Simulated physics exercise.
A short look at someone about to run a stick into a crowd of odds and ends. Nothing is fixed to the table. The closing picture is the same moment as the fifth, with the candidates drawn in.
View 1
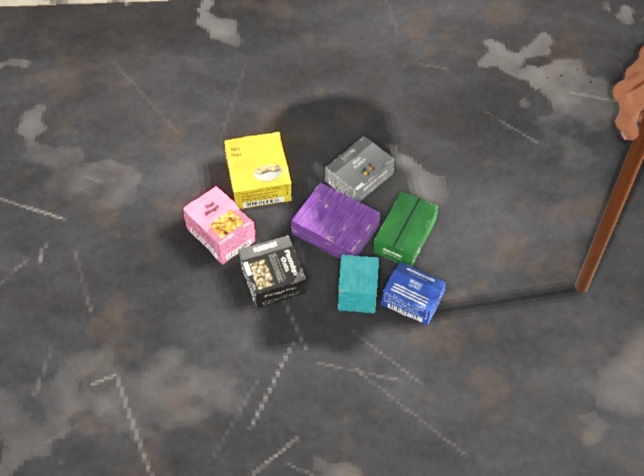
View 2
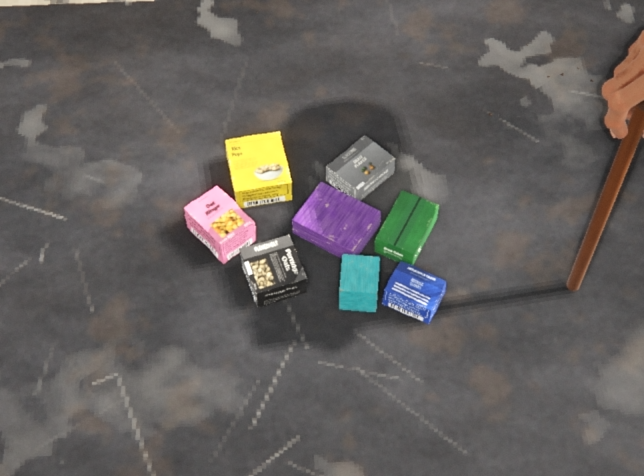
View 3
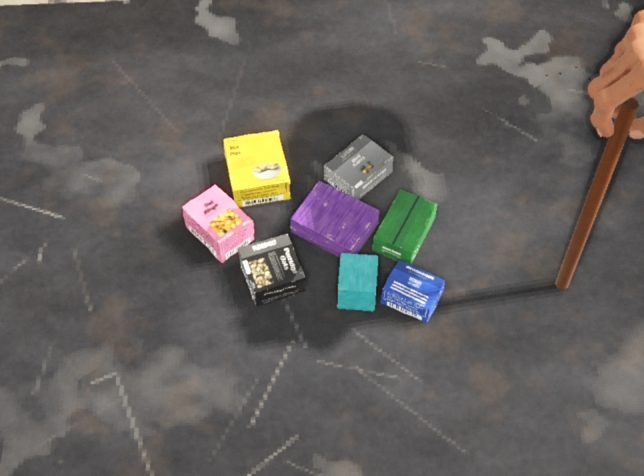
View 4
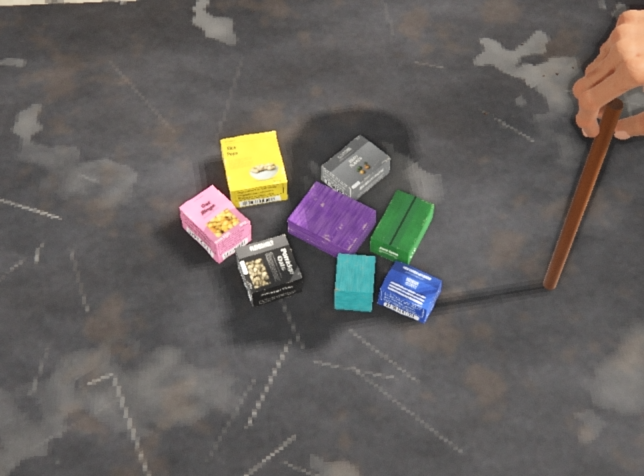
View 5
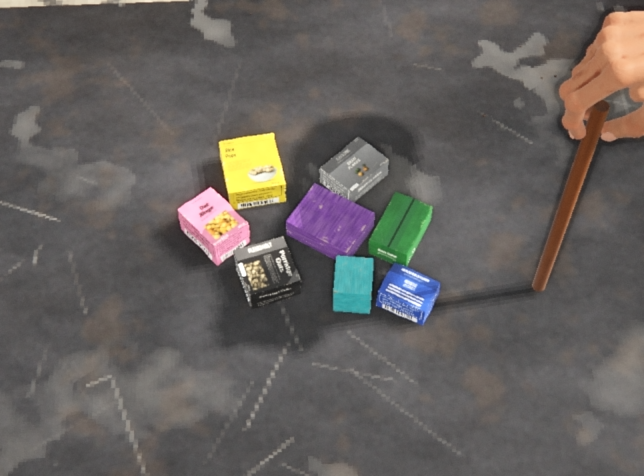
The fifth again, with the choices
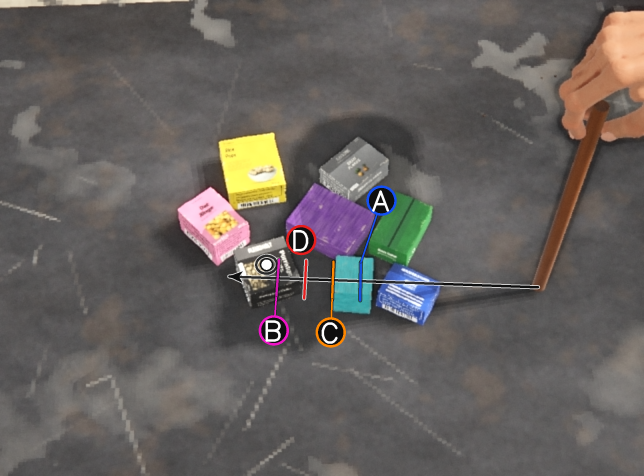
At first, a cluster of colourful boxes and blocks sits on a scuffed dark surface, with a hand at the right edge holding a brown stick. The hand comes further into view as it moves the stick steadily left, and then the whole cluster shifts very slightly left, keeping its arrangement.
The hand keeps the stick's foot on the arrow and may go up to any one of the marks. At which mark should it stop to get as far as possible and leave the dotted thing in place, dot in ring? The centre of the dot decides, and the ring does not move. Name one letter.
The farthest safe stop is D.
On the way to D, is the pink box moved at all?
By then, no.
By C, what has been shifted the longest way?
It is the turquoise block.
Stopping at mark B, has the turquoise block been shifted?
Yes.
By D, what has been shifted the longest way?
The turquoise block has gone farthest.
On the marked copy, A at (361, 281); B at (277, 278); C at (333, 280); D at (305, 279); the arrow from (538, 287) to (230, 277); the white dot at (266, 264).
With D. Early on, foot of the stick (454, 286).
Further on, foot of the stick (371, 282); blue box (400, 301); turquoise block (348, 285).
At the end, foot of the stick (305, 280); turquoise block (321, 296); blue box (400, 301); the dot is still in its ring.
As for the rest, A keeps the dot in but is short; B shifts the dotted thing to (244, 276); C keeps the dot in but is short.
